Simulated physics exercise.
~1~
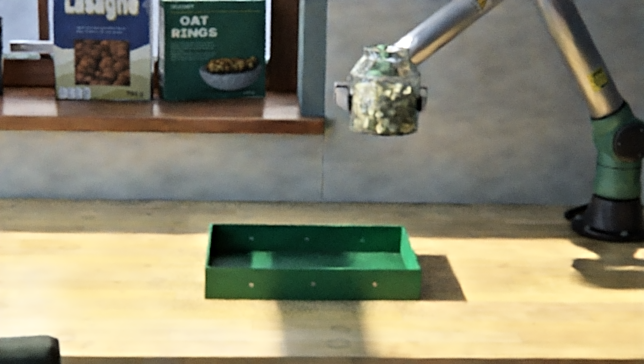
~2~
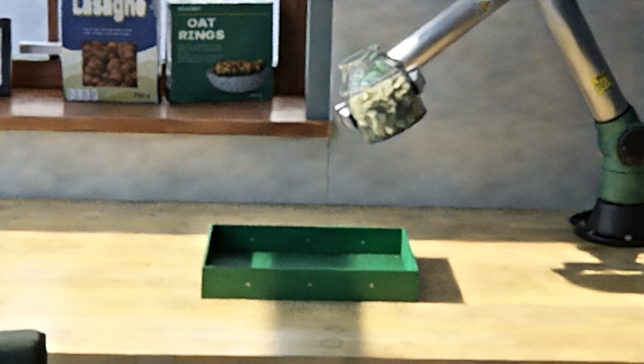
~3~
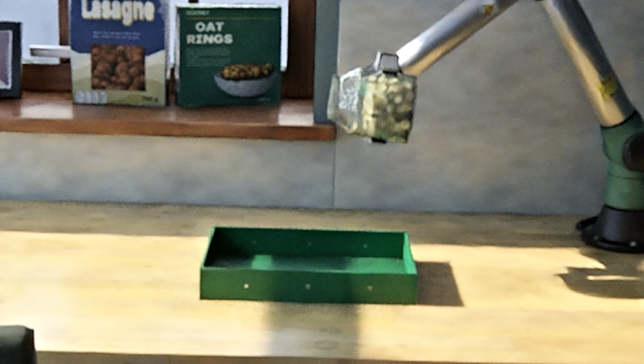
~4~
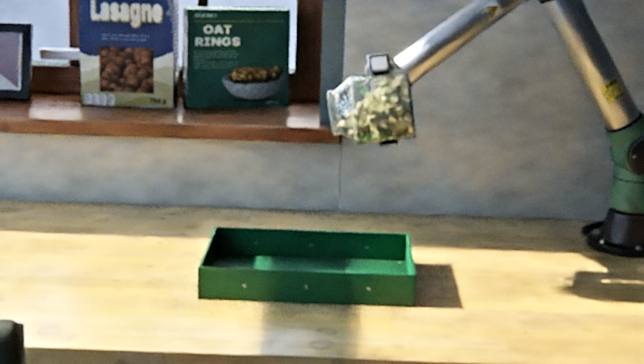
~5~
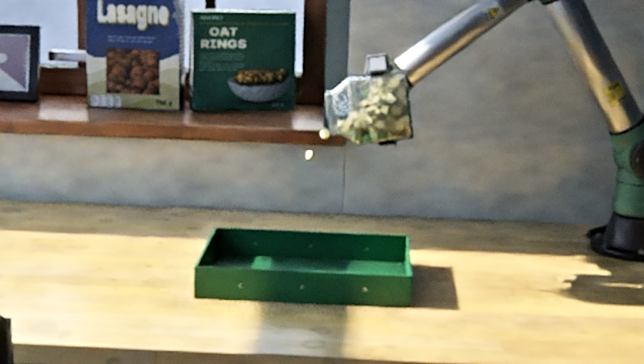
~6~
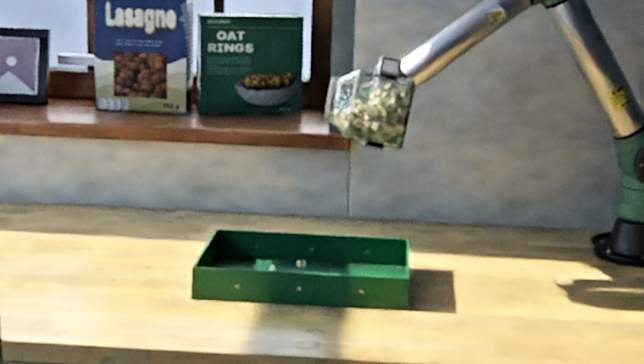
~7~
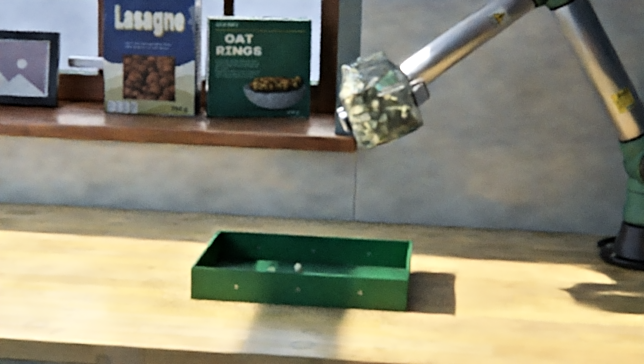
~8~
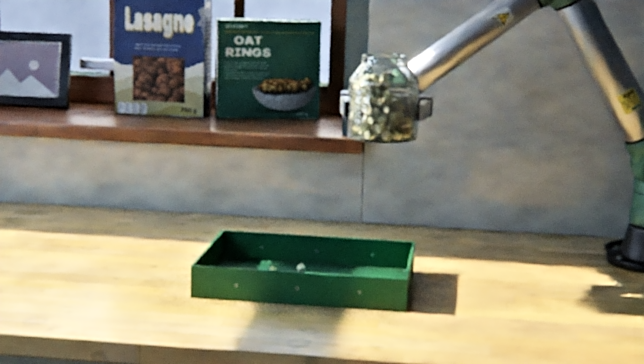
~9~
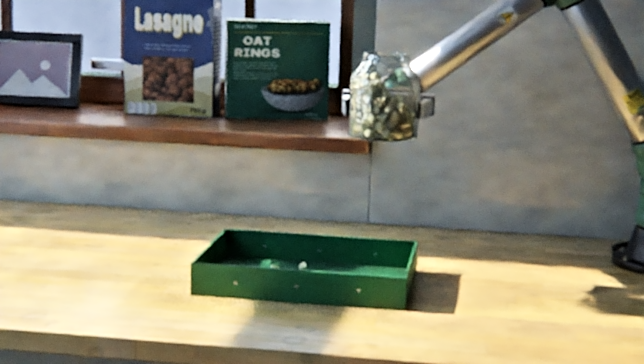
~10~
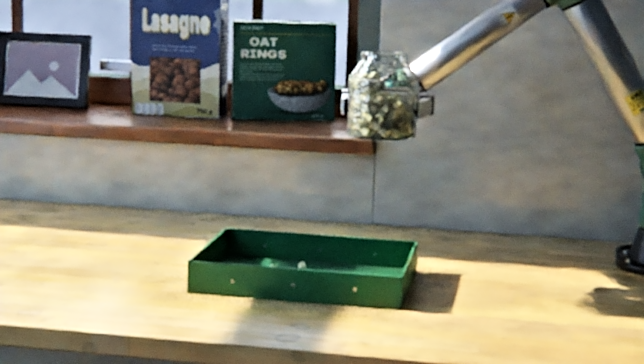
The clip shows a robot arm tipping a clear jar of pale diced pieces onto its side above a green tray on a wooden table, then turning it upright again, with only a couple of pieces in the tray and the jar still holding nearly all the rest.
